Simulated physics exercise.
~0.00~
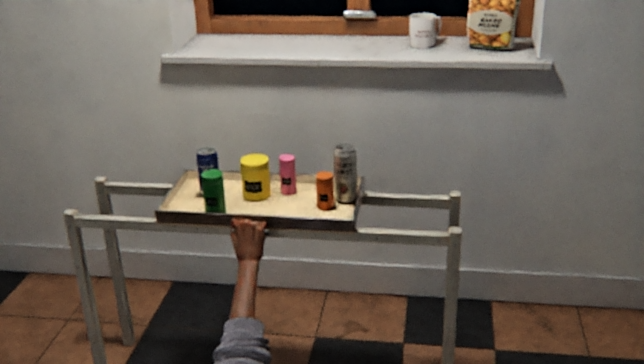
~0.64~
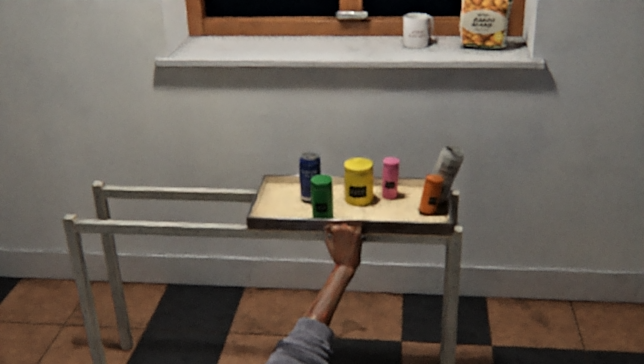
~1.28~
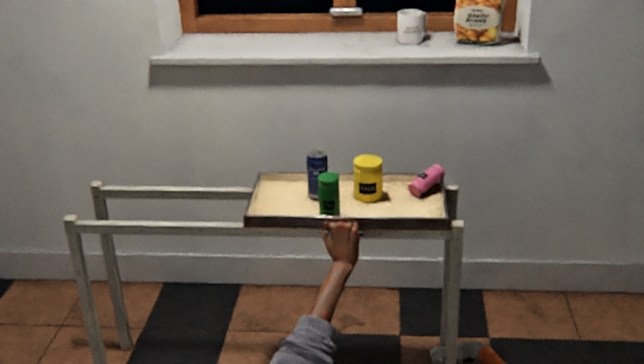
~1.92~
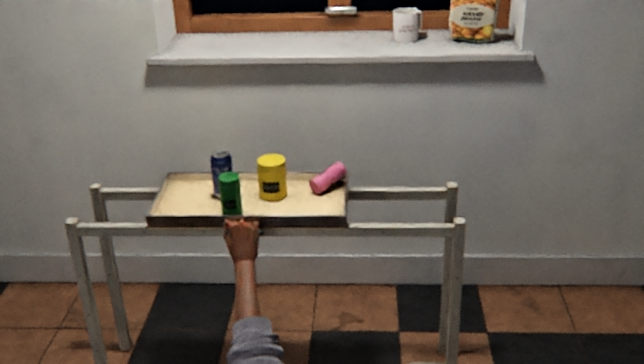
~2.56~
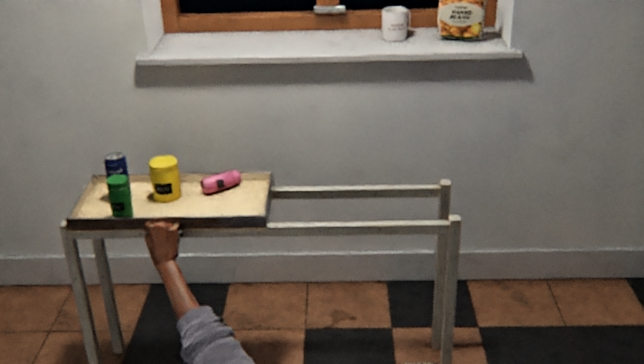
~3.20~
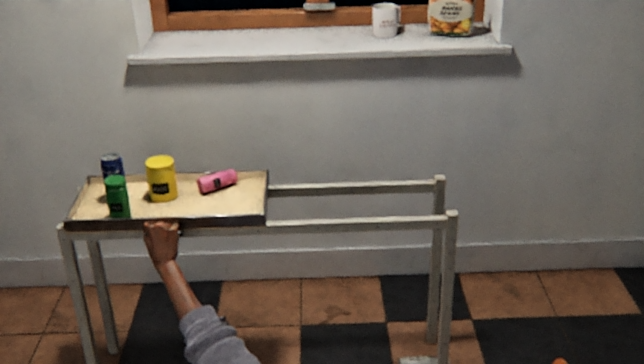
A tray of cans, jars and shakers was pulled right along a rack by a hand, tipping the white can and orange shaker off and toppling the pink shaker, then went back left, where the blue, green and yellow containers still stood.
